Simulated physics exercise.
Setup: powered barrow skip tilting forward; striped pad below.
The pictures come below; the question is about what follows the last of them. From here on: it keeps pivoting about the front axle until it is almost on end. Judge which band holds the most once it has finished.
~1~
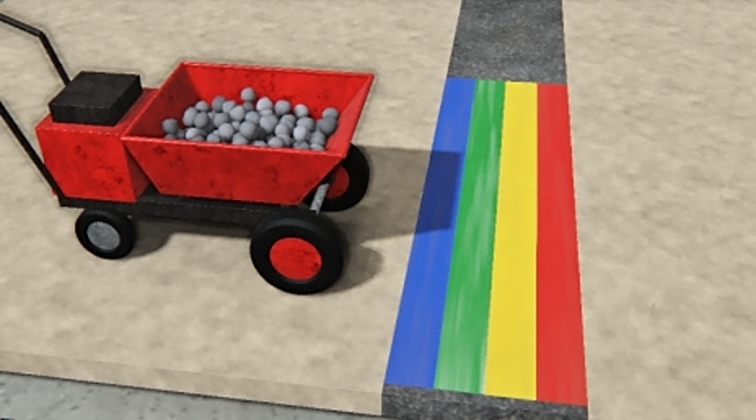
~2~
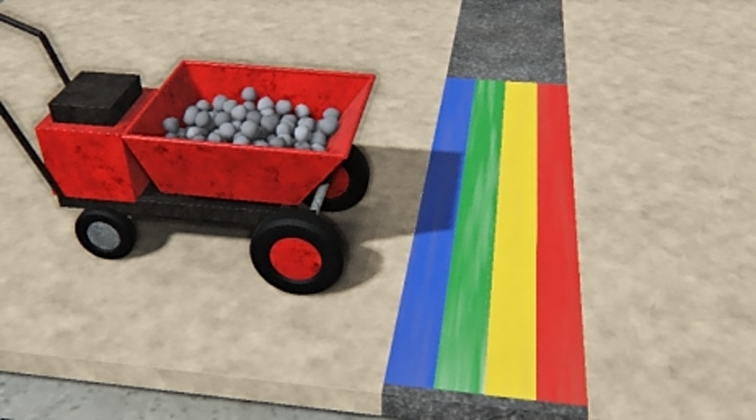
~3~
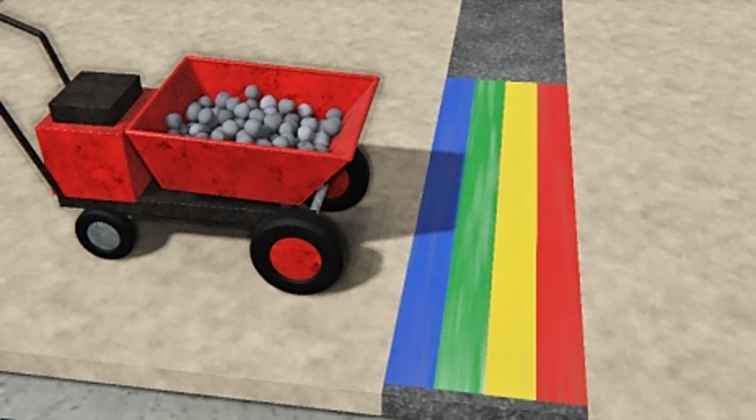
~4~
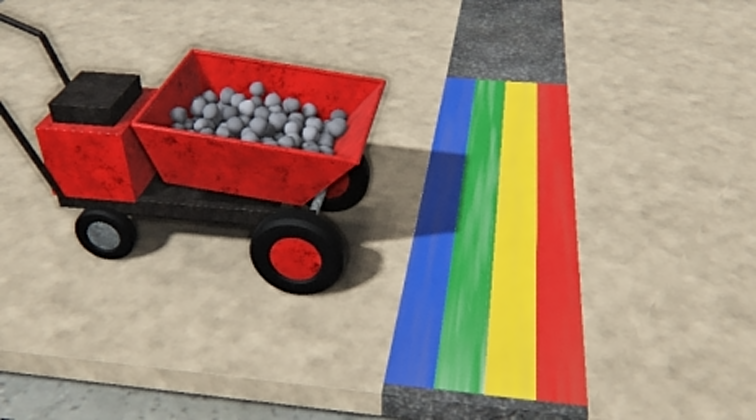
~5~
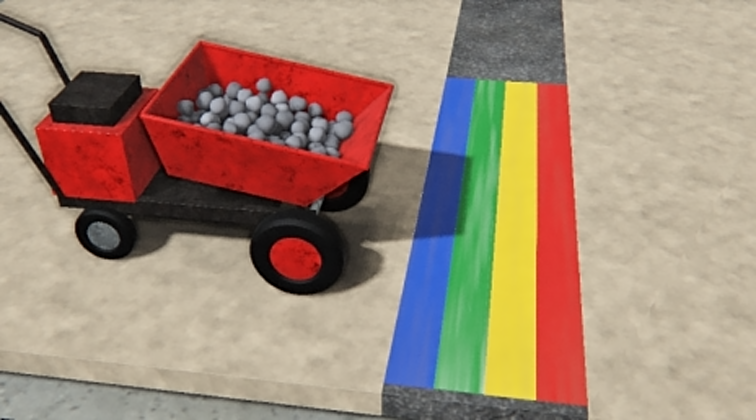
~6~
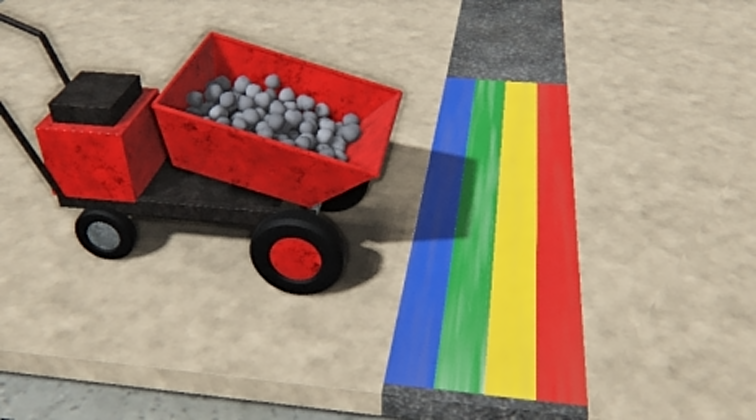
Most on it: Green.
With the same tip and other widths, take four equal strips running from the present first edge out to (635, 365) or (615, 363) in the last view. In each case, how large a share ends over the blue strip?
I get 10 % for the first one and 10 % for the second.
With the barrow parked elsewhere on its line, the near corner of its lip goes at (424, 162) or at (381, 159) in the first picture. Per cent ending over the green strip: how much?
Well, you'd get roughly 0 per cent from the first place and roughly 10 per cent from the second.
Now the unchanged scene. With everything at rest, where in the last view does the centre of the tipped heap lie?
Once it all stops, the middle lies near (495, 257).
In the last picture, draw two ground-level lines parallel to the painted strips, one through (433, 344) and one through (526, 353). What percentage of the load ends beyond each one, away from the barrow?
About 80 percent, then about 20 percent.
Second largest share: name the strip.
Yellow.
Soon after the last picture, skip tipped steeply; all in the skip.
A little later, skip tipped right over; about two thirds in the skip; a small part over the blue strip; about a quarter over the green strip; a stray few over the yellow strip.
Later still, skip tipped right over; about a quarter in the skip; a small part over the blue strip; about a third over the green strip; about a quarter over the yellow strip; a small part over the red strip; a small part off the paint.
At rest, skip tipped right over; about a quarter in the skip; a small part over the blue strip; about a third over the green strip; about a quarter over the yellow strip; a small part over the red strip; a small part off the paint.
